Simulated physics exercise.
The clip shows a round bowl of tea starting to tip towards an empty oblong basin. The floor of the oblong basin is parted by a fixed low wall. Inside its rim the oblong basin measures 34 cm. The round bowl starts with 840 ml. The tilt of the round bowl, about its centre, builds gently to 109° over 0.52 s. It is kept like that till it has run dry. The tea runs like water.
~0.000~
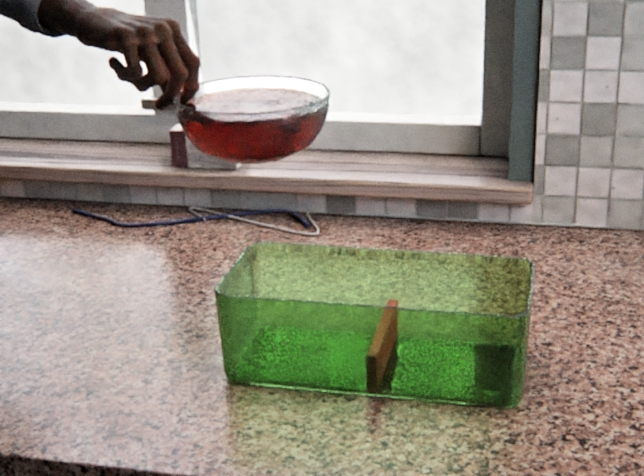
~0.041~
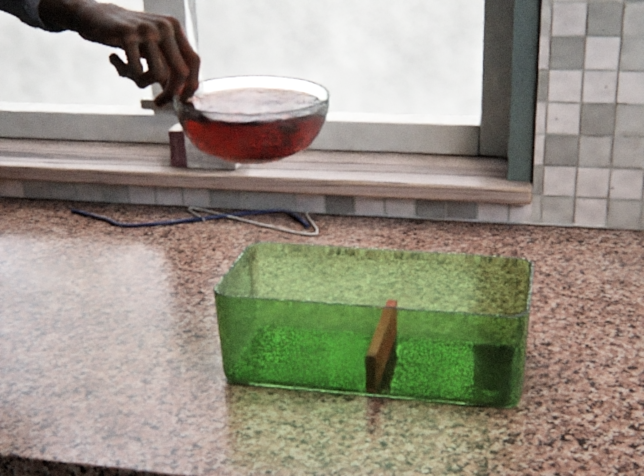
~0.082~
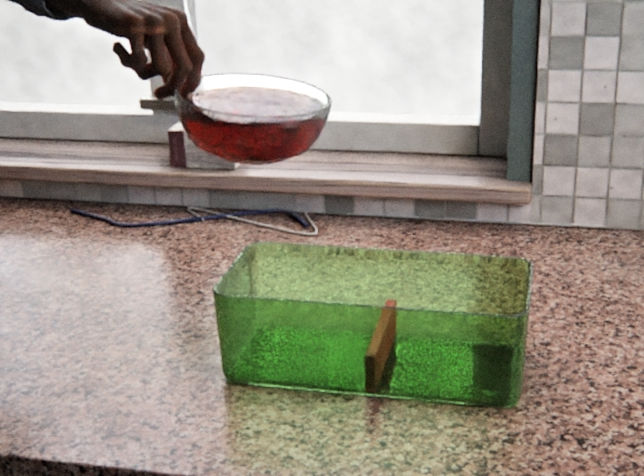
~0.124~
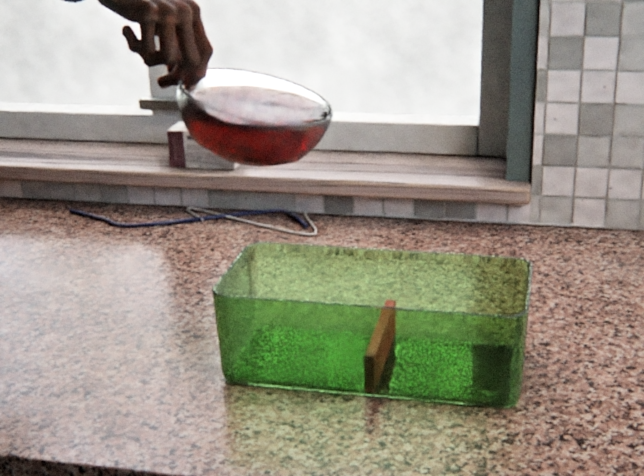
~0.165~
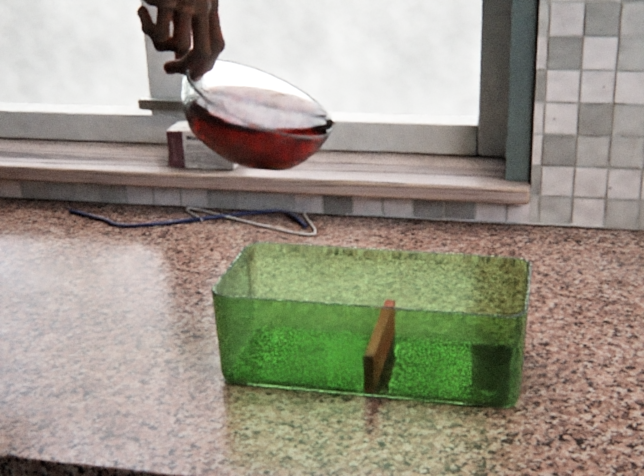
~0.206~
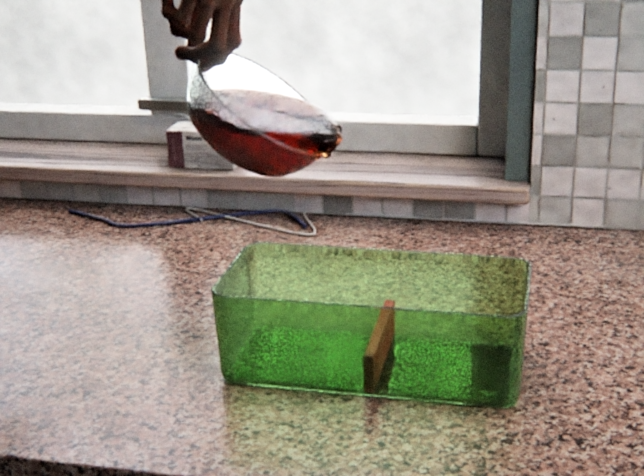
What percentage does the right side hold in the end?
Roughly 39 per cent is past the wall.
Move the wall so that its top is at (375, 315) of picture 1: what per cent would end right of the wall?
In that case some 50 per cent.
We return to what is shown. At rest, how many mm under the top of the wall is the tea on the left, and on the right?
Some 28 mm on the left and 32 mm on the right.
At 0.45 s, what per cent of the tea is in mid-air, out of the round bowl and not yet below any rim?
Near 48 in a hundred.
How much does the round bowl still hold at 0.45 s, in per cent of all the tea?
Some 3 per cent.
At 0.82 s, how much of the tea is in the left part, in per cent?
Near 50 in a hundred.
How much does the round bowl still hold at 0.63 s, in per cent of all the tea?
Near 0 in a hundred.
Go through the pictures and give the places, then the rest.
It leans 0°; its right rim is at (327, 98); the tea meets the walls at (185, 101) and (326, 105); the oblong basin's rim runs from (233, 268) to (531, 288); the wall's top is at (383, 327), in the first picture.
It leans 2°; its right rim is at (327, 100); the tea meets the walls at (184, 100) and (325, 107), in the second picture.
It leans 7°; its right rim is at (329, 107); the tea meets the walls at (185, 97) and (327, 110), in the third picture.
It leans 15°; its right rim is at (330, 118); the tea meets the walls at (188, 94) and (328, 114), in the fourth picture.
It leans 25°; its right rim is at (329, 132); the tea meets the walls at (192, 92) and (323, 121); 2 per cent is over the edge, in the fifth picture.
It leans 37°; its right rim is at (326, 149); the tea meets the walls at (197, 94) and (309, 126); 9 per cent is over the edge, in the sixth picture.
After 0.45 s the tilt is 104° and 3 per cent is still to pour, 18 is left of the wall and 30 right of it.
After 0.63 s the tilt is 109° and 0 per cent is still to pour, 52 is left of the wall and 36 right of it.
After 0.82 s the tilt is 109° and 0 per cent is still to pour, 50 is left of the wall and 37 right of it.
After 1.02 s the tilt is 109° and 0 per cent is still to pour, 52 is left of the wall and 39 right of it.
In the end 52 per cent lies left of the wall, 39 right of it and 9 outside.
